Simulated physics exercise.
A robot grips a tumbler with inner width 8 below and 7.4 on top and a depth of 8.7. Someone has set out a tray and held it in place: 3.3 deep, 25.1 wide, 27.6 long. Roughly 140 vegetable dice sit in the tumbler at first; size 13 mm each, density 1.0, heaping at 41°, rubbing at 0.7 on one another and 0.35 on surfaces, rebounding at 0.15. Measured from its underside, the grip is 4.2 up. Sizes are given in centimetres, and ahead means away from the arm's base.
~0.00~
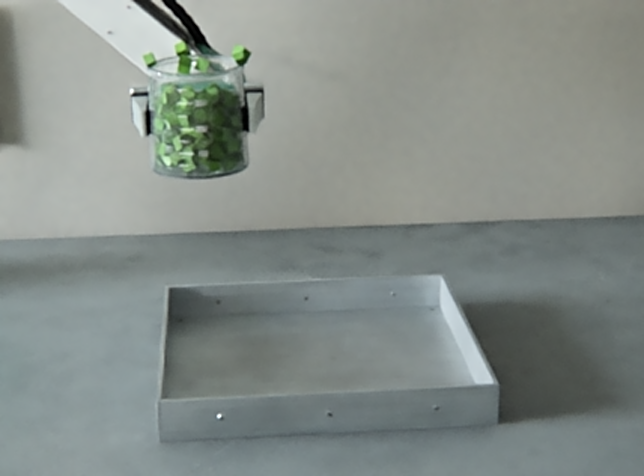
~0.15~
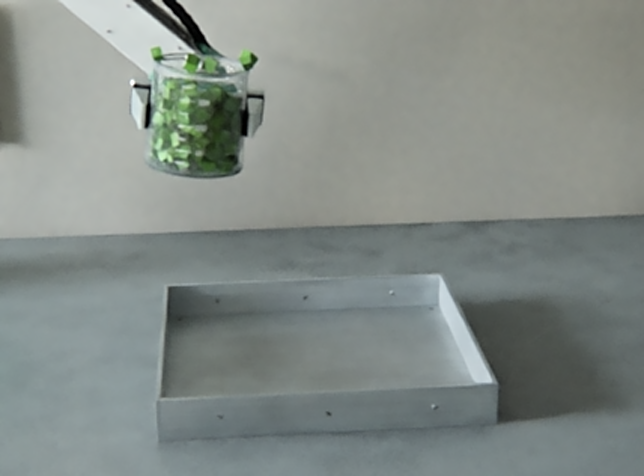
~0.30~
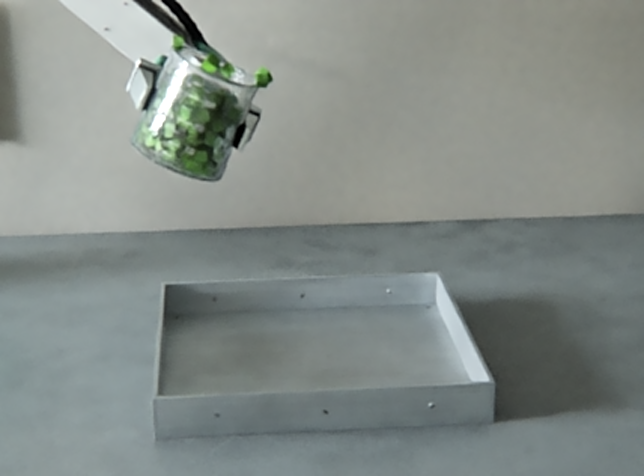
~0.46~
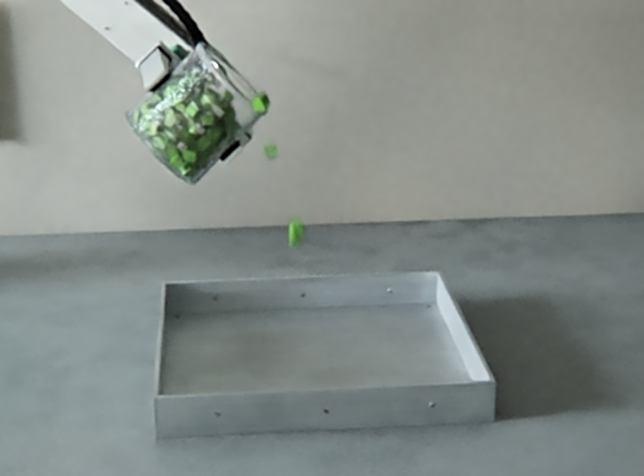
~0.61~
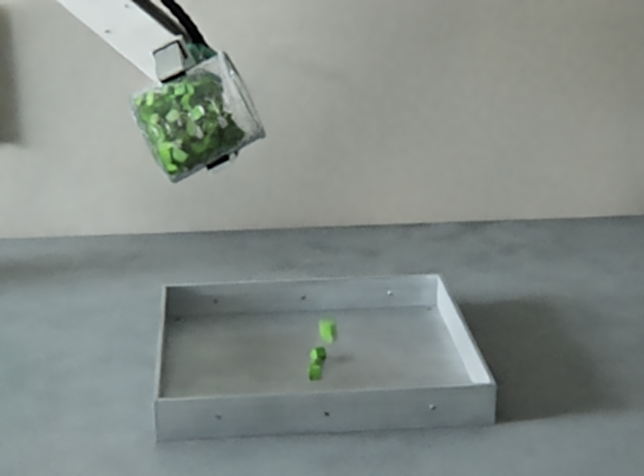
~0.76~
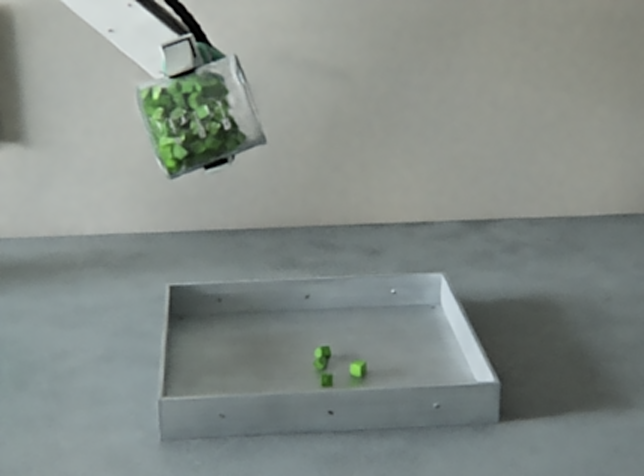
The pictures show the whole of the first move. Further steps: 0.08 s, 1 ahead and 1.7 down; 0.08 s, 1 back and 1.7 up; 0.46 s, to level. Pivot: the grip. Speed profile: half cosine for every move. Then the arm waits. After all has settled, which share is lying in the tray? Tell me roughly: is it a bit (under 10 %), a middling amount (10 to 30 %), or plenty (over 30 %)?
Roughly a bit, under 10 %.
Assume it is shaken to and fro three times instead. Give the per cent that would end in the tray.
Result: Approximately 5 per cent.
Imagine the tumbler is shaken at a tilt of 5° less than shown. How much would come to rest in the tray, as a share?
It would come to roughly 5 per cent.
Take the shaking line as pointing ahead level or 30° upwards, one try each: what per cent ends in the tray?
Roughly 10 per cent, then 15 per cent.
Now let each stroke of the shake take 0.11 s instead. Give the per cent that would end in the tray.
Roughly 5 in a hundred.
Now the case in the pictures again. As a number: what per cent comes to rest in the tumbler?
Roughly 95 percent.
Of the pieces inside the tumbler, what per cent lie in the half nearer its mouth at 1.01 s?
Mouth half: Close to 40 per cent.
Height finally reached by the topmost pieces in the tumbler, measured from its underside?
Roughly 8.5 cm.
By 1.01 s, tilted 66° forward, highest piece 27 above the table; 128 in the tumbler, 4 in the tray, 3 in flight or on a rim.
By 1.26 s, tilted 12° forward, highest piece 27 above the table; 127 in the tumbler, 8 in the tray.
By 1.58 s, level, highest piece 28 above the table; 127 in the tumbler, 8 in the tray.
By 2.63 s, level, highest piece 28 above the table; 127 in the tumbler, 8 in the tray.
Final count, 127 in the tumbler, 8 in the tray. That is 6 % in the tray.
